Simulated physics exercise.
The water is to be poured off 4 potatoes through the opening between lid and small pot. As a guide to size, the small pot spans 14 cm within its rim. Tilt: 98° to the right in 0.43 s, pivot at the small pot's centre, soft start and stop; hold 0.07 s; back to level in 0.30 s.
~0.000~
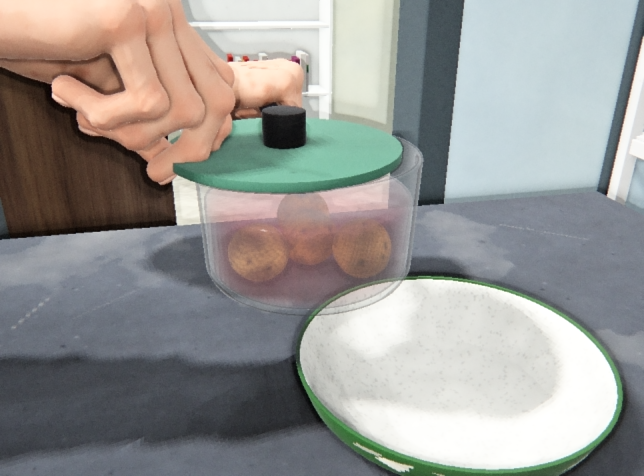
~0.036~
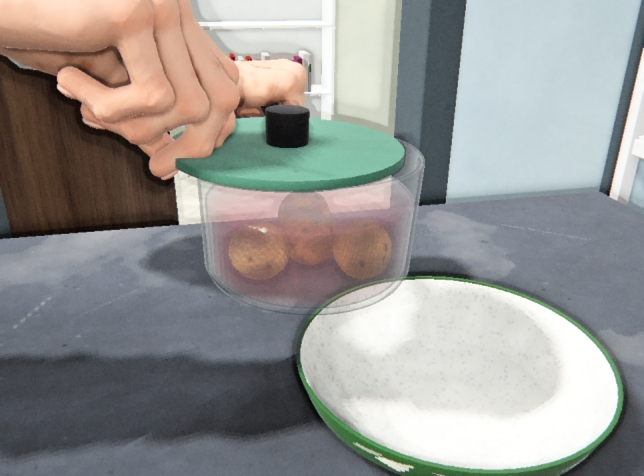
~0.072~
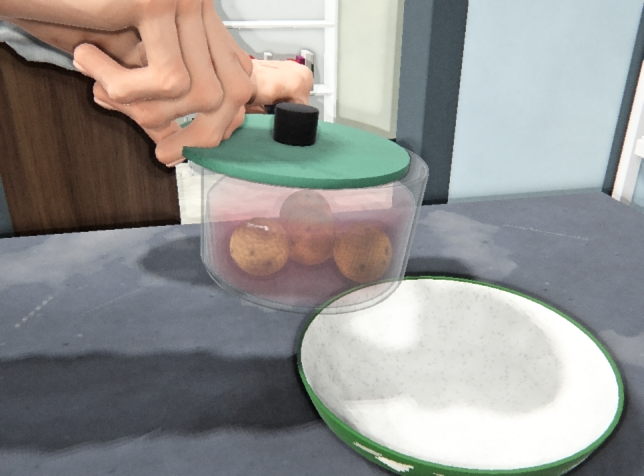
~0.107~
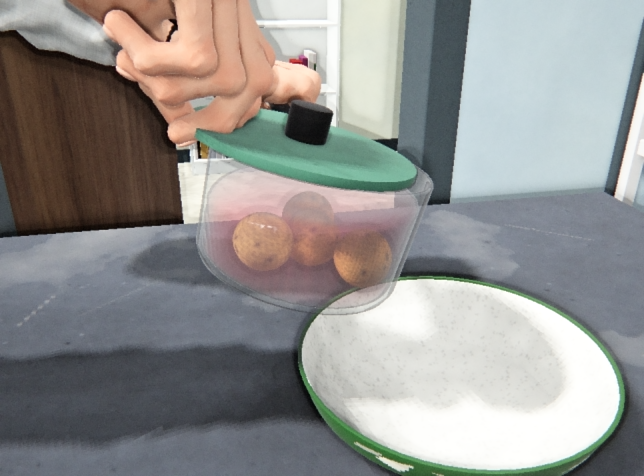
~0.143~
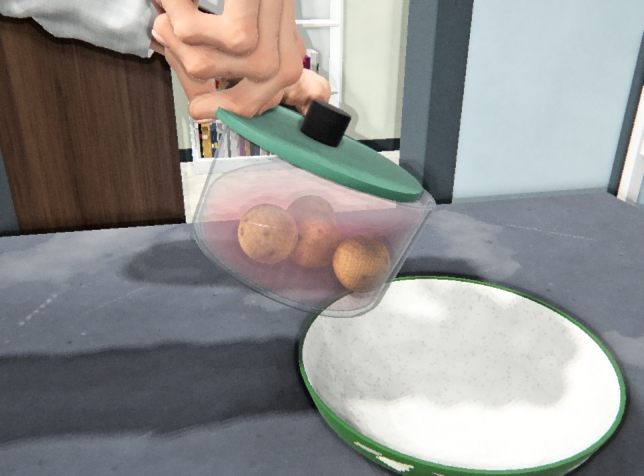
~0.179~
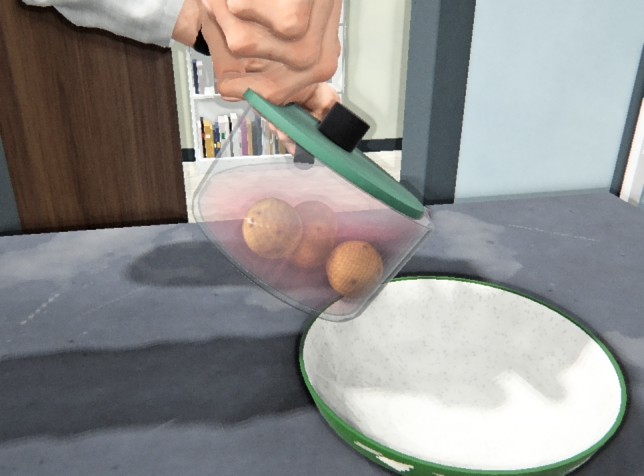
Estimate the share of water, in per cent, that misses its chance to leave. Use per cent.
Some 37 per cent stays behind.
Then, 0.34 s in, the tilt is 87° and 79 per cent of the water is still in the small pot.
Then, 0.46 s in, the tilt is 98° and 60 per cent of the water is still in the small pot.
Then, 0.58 s in, the tilt is 83° and 44 per cent of the water is still in the small pot.
Then, 0.71 s in, the tilt is 20° and 37 per cent of the water is still in the small pot.
Finally, 37 per cent of the water is still in the small pot.
